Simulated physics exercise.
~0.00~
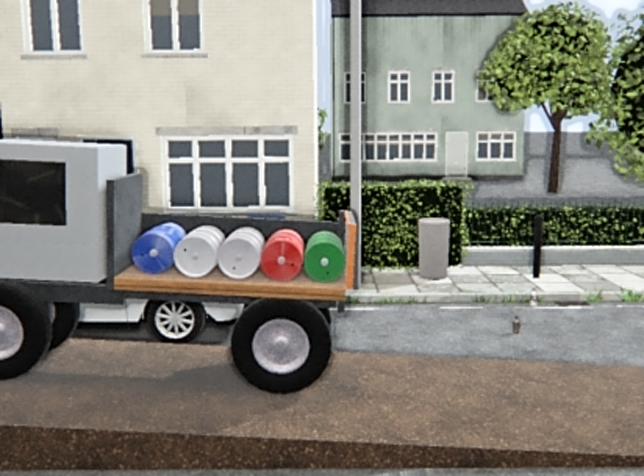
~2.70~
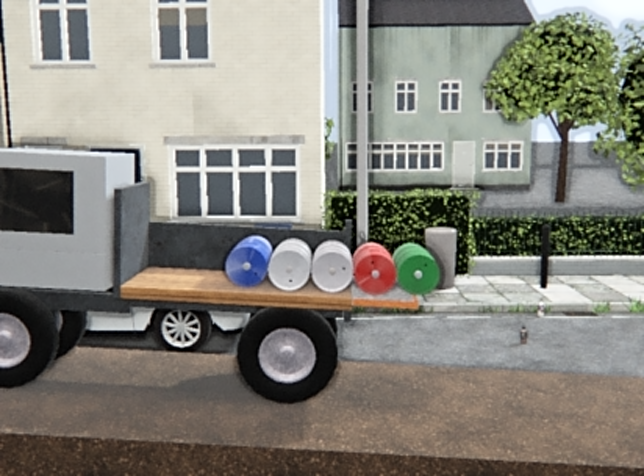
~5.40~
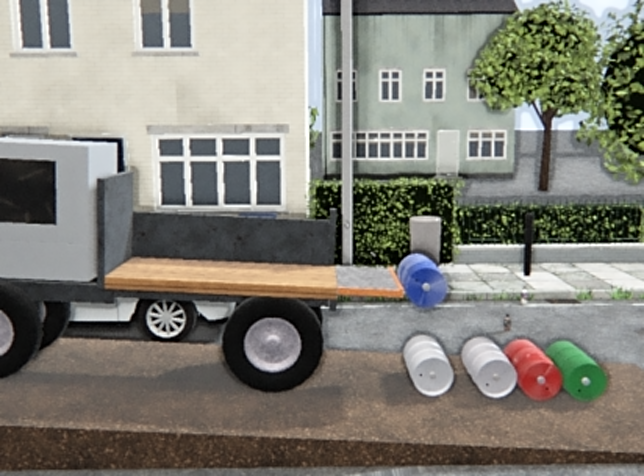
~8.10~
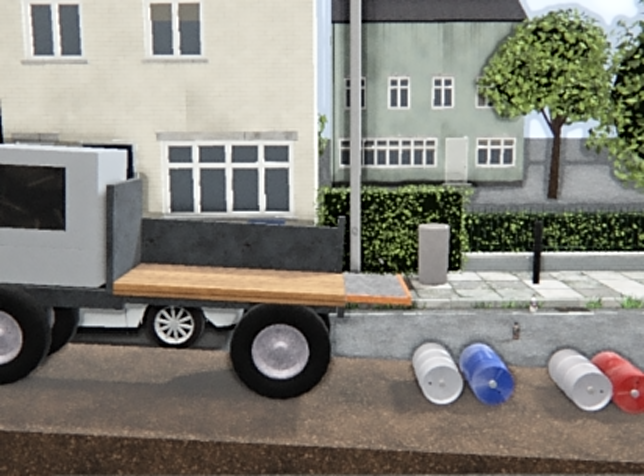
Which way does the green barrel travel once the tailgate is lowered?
It rolls to the right, off the back of the truck and along the road.
Flatbed truck on a sloping street lowering its tailgate, five coloured barrels rolling off the back and onto the road.
